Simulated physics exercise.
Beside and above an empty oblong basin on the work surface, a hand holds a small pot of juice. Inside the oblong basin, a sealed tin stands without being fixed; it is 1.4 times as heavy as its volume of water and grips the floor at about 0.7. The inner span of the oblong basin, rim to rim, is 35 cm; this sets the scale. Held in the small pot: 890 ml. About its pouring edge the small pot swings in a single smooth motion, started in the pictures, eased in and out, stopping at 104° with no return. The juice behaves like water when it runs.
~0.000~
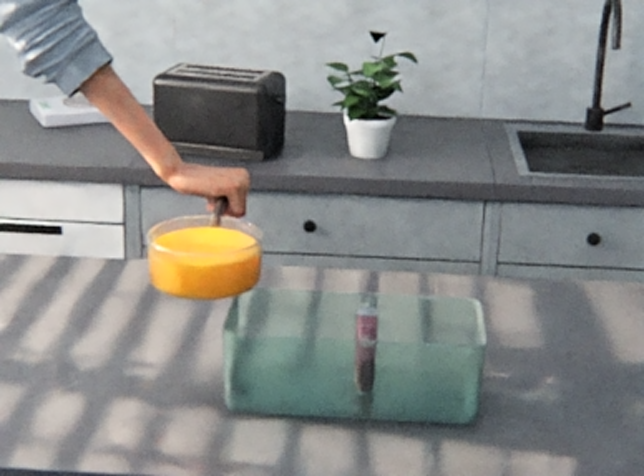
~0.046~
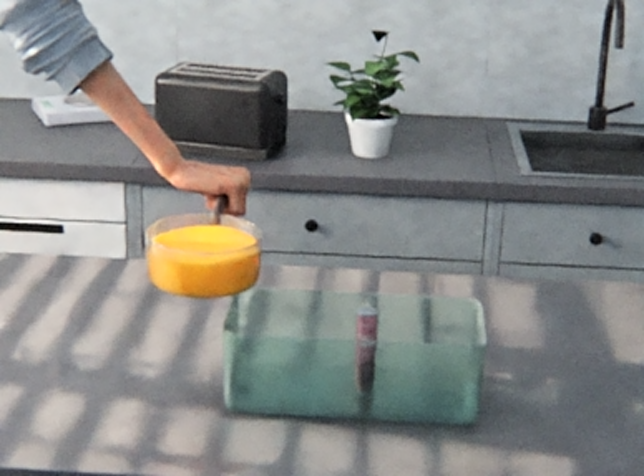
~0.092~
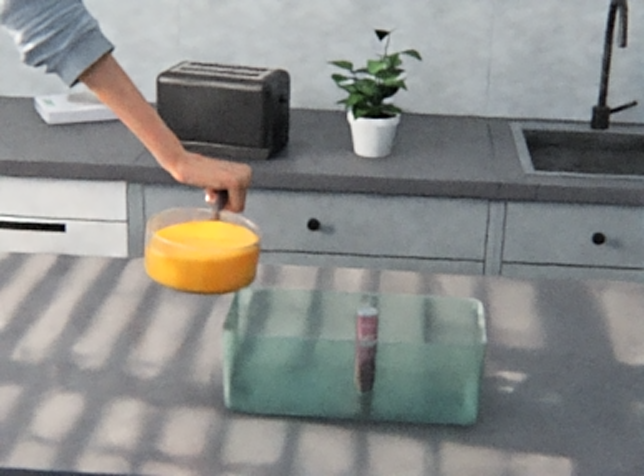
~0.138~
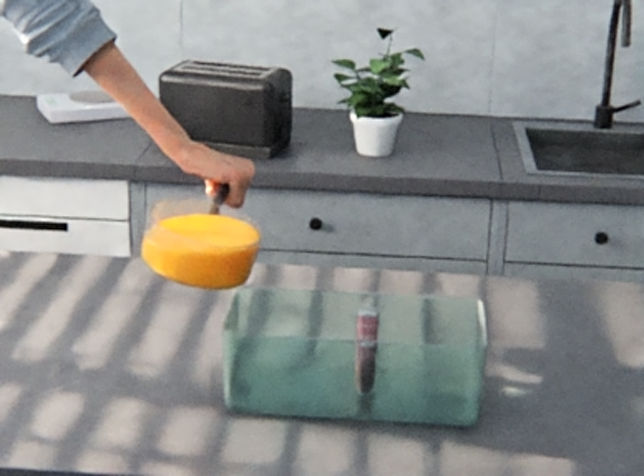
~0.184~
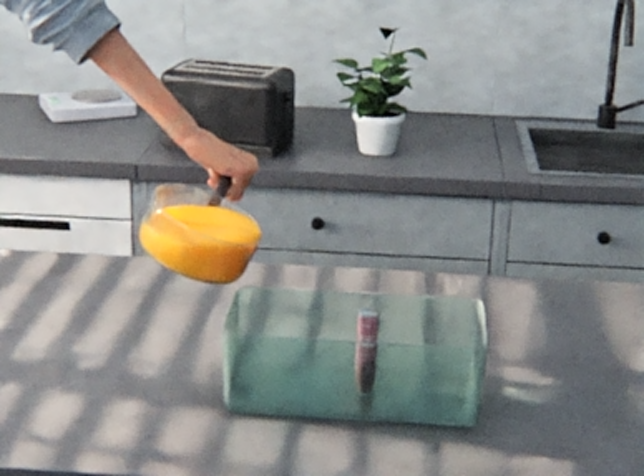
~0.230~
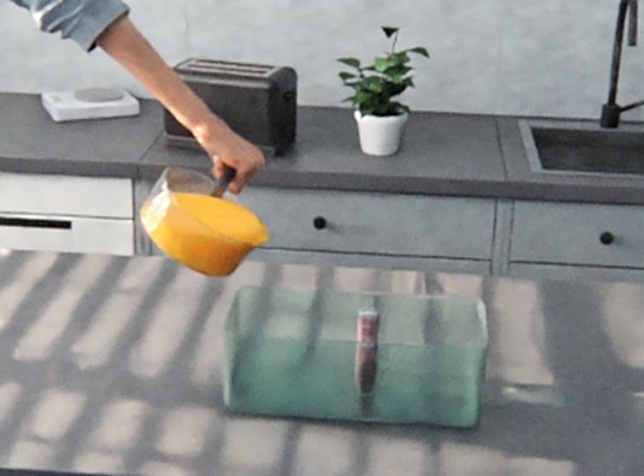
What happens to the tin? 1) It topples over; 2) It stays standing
1.
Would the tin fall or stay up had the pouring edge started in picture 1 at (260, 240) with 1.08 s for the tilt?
It does not tip.
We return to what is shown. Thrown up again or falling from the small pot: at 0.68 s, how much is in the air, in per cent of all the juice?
Something like 10 per cent of the total.
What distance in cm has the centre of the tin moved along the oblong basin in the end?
The middle of the tin ends some 8.0 cm along the basin.
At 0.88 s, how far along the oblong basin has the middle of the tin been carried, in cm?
The tin is about 8 cm from where it started.
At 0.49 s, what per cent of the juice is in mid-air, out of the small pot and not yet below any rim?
Some 58 per cent, I reckon.
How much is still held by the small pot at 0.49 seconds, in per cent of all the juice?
Roughly 32 percent.
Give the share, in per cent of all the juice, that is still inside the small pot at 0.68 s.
I reckon near 2 per cent still sits there.
Then, 0.49 s in, the tilt is 96° and 32 per cent is still to pour; the tin stands where it began.
Then, 0.68 s in, the tilt is 104° and 2 per cent is still to pour; the tin leans 16°.
Then, 0.88 s in, the tilt is 104° and 0 per cent is still to pour; the tin lies on its side.
Then, 1.10 s in, the tilt is 104° and 0 per cent is still to pour; the tin lies on its side.
Finally, the tin lies on its side.
